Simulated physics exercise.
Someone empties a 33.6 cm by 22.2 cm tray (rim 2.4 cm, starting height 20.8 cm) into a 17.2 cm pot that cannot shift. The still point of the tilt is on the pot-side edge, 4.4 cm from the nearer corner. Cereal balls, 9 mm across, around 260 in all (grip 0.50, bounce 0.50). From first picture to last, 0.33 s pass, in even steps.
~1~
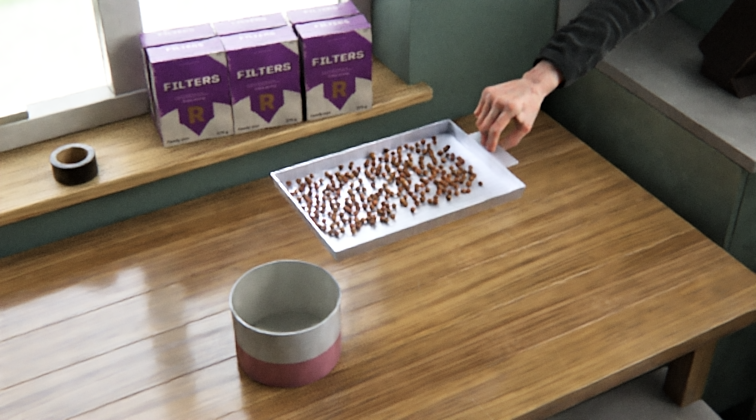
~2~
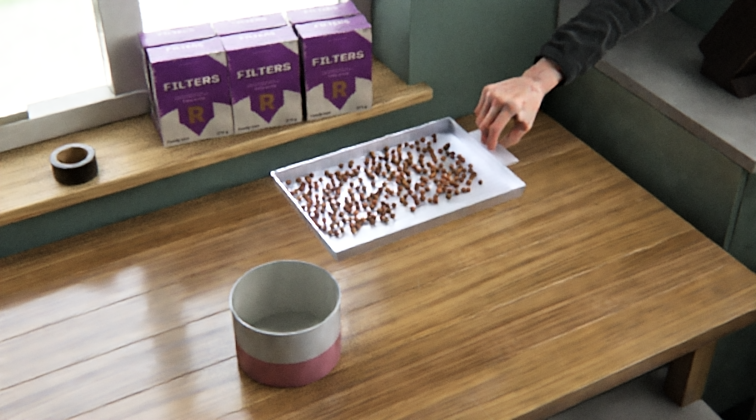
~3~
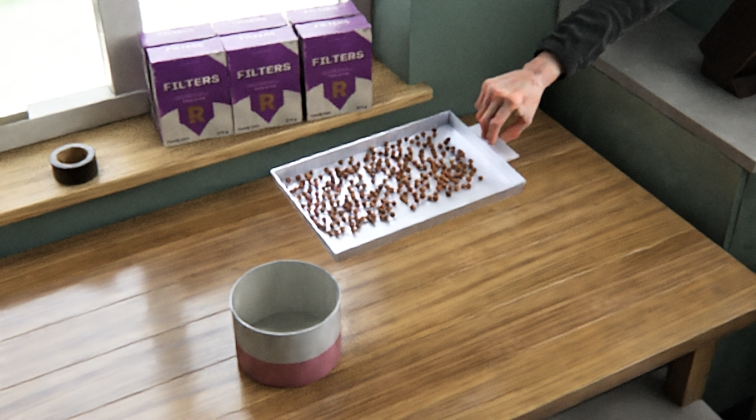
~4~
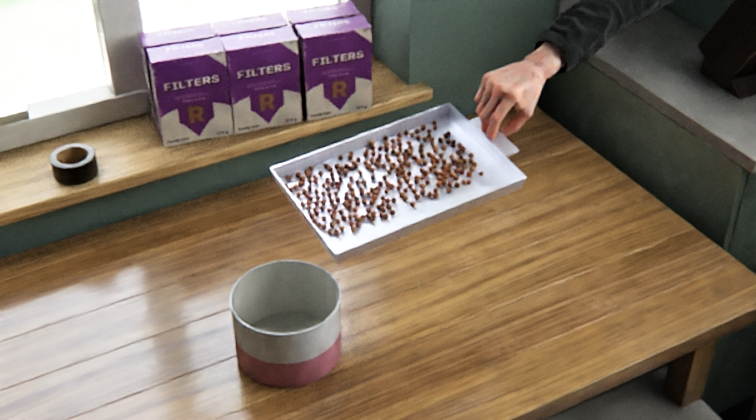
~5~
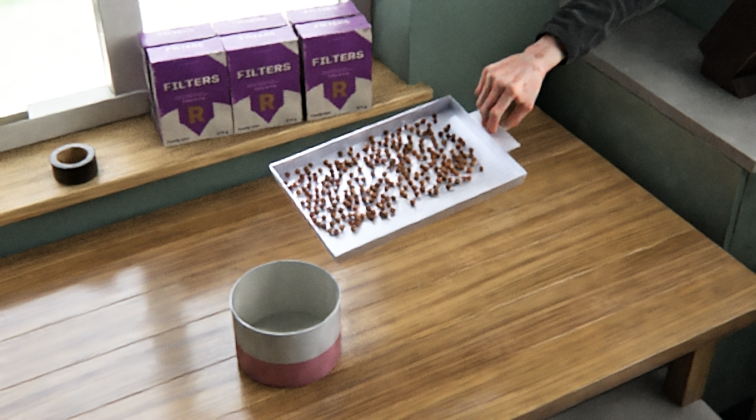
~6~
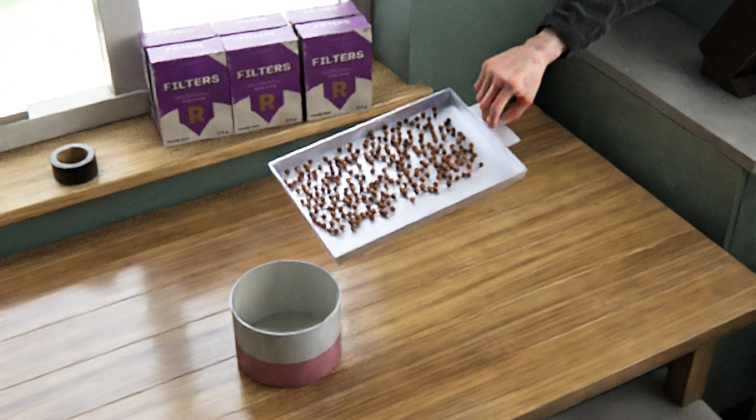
On a wooden table by a window, a hand slowly tilting a white tray of small brown balls near an empty pot.
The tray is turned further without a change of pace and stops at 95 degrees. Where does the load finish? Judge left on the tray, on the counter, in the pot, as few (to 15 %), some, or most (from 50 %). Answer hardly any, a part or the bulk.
Left on the tray: Hardly any; on the counter: The bulk; in the pot: A part.
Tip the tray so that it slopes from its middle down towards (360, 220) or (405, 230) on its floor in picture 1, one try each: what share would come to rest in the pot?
Some 85 and 10 per cent.
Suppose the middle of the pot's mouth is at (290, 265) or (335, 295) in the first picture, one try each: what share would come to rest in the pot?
Some 0 and 85 per cent.
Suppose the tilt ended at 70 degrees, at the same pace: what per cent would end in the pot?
In that case some 0 per cent.
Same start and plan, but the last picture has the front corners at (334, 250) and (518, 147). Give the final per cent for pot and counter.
Pot 35, counter 65.
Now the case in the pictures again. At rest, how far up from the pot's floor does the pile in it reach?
Some 2.0 cm.
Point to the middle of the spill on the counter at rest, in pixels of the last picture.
Around (347, 390).
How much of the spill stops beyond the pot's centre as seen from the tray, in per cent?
Some 30 per cent.
Then, 0.94 s after the last picture, tilt 50 degrees; the tray holds 100 %, the pot 0 %.
Then, 1.57 s after the last picture, tilt 76 degrees; the tray holds 95 %, the pot 0 %.
Then, 2.25 s after the last picture, tilt 95 degrees; the tray holds 25 %, the pot 20 %.
In the end, tray 0 %, counter 65 %, pot 30 %.
